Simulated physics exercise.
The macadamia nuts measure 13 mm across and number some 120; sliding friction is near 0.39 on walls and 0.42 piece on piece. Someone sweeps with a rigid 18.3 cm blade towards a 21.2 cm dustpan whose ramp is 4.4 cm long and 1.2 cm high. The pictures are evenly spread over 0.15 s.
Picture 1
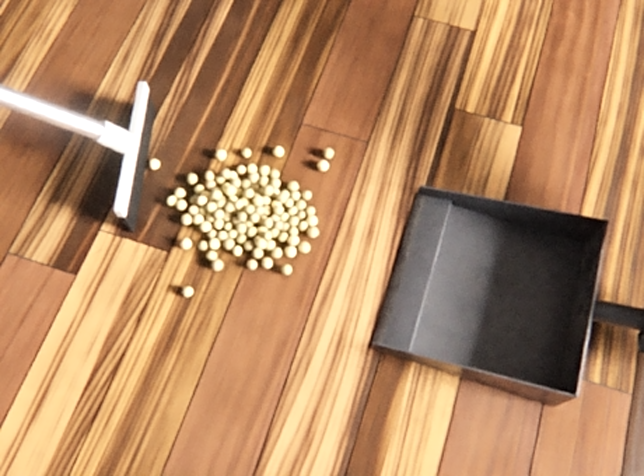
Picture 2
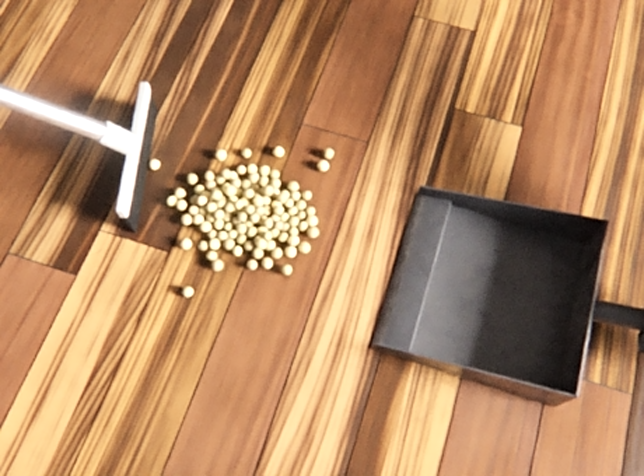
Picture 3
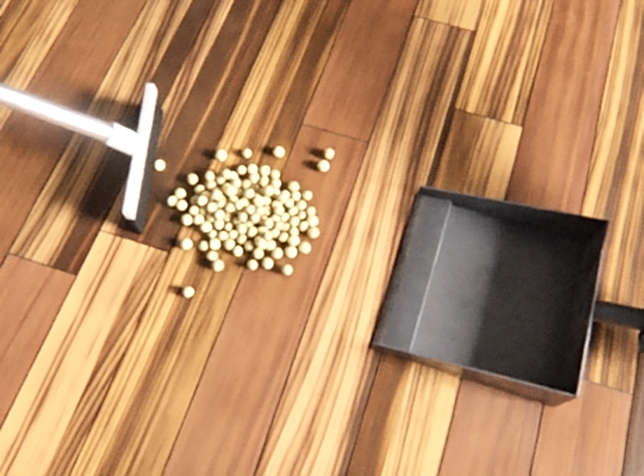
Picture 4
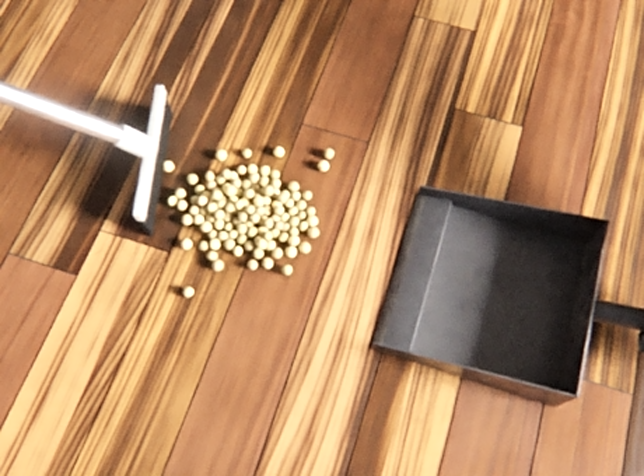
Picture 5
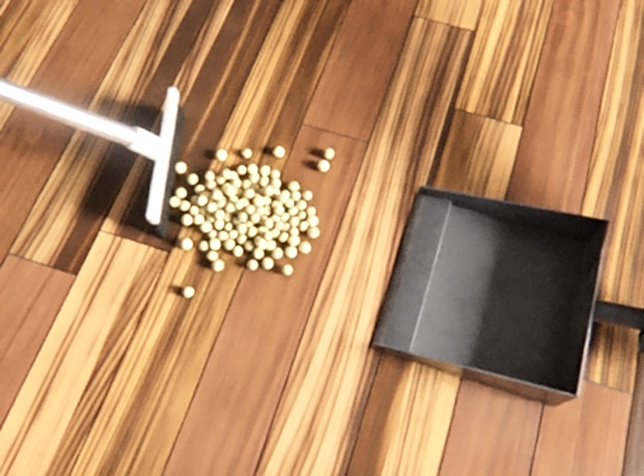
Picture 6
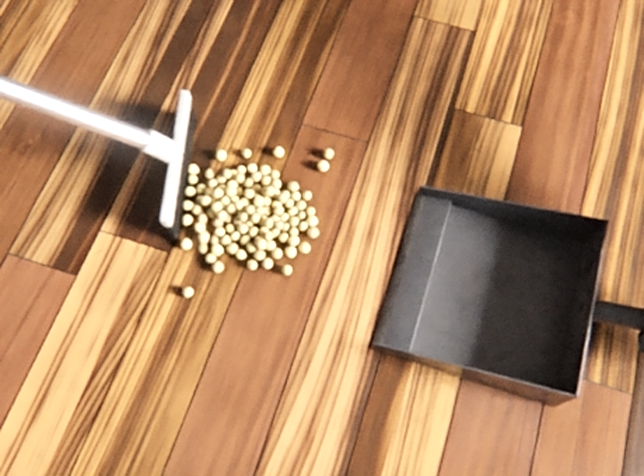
Pale round balls lying piled on a striped wooden floor as a white-edged blade slides right and nudges the pile's left edge.
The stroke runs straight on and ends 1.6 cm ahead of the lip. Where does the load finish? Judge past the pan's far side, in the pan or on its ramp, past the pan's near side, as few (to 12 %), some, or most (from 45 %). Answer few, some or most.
Far side some, pan some, near side few.
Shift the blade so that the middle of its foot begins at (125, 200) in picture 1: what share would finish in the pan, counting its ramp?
Some 20 per cent.
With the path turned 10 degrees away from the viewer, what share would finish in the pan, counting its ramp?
In that case some 20 per cent.
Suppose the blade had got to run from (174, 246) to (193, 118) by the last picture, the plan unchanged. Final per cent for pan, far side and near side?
Pan 25, far 25, near 5.
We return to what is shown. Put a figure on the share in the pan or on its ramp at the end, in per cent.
About 25 per cent.
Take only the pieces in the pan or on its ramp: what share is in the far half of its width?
Roughly 80 per cent.
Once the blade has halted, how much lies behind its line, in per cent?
Some 25 per cent.
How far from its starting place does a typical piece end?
Some 22 cm.
Then, 0.23 s after the last picture, middle of the blade 17 cm from the lip; 0 % over the lip, far side 15 %, near side 0 %.
Then, 0.38 s after the last picture, middle of the blade 8 cm from the lip; 0 % over the lip, far side 20 %, near side 5 %.
Then, 0.65 s after the last picture, middle of the blade 4 cm from the lip; 25 % over the lip, far side 25 %, near side 5 %.
In the end, far side 25 %, pan 25 %, near side 5 %, in front of the lip or behind the blade 45 %.
